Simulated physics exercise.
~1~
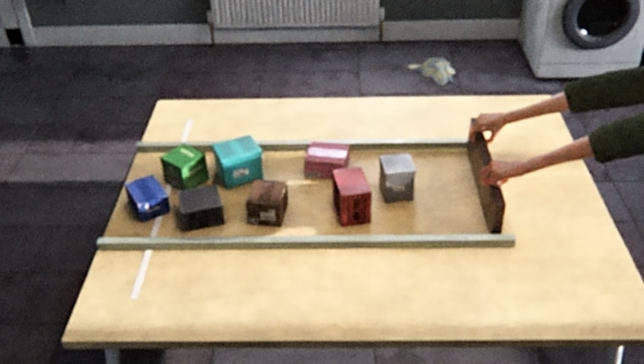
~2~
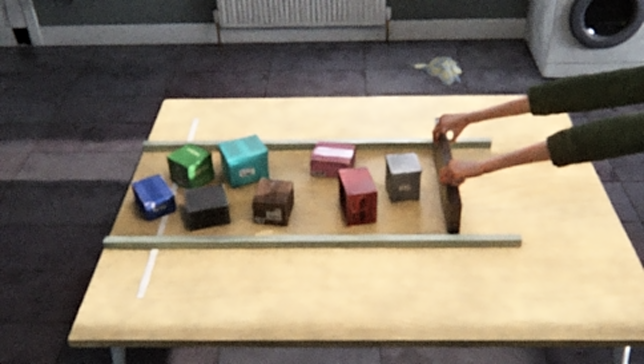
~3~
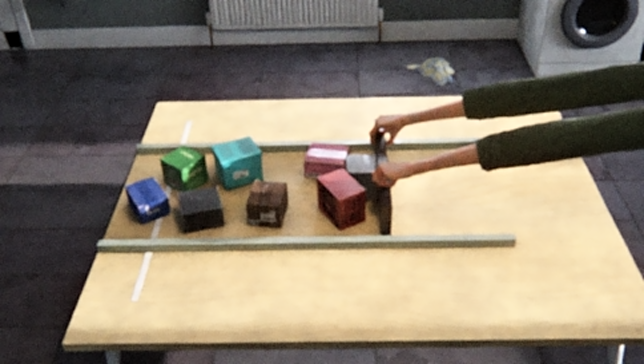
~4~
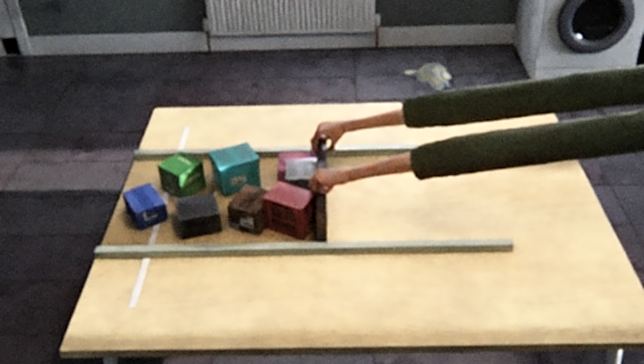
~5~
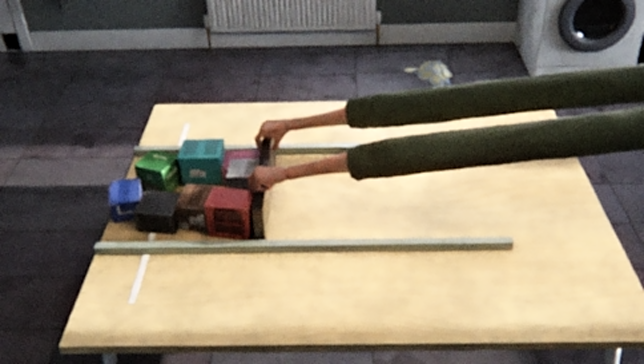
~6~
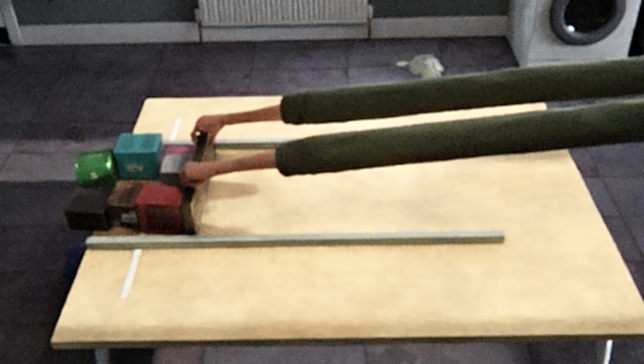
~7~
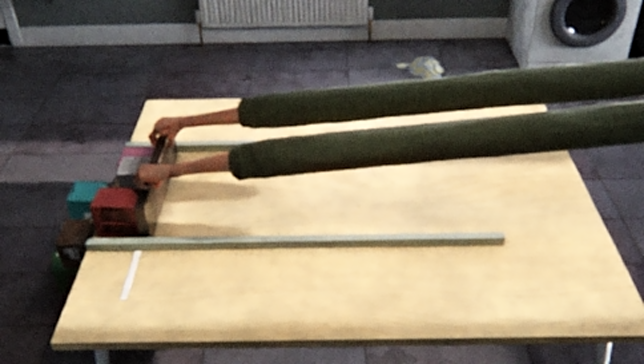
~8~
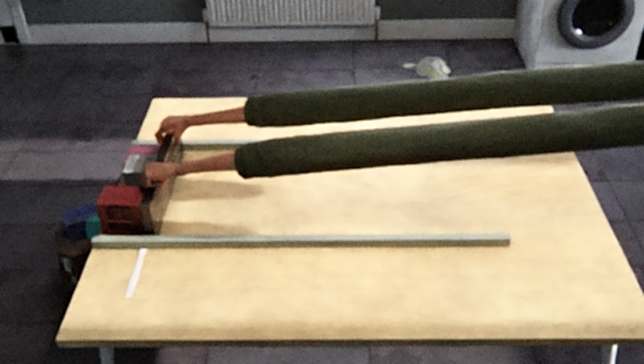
On a low table, two hands push a plank left, sweeping five of eight boxes off the edge.
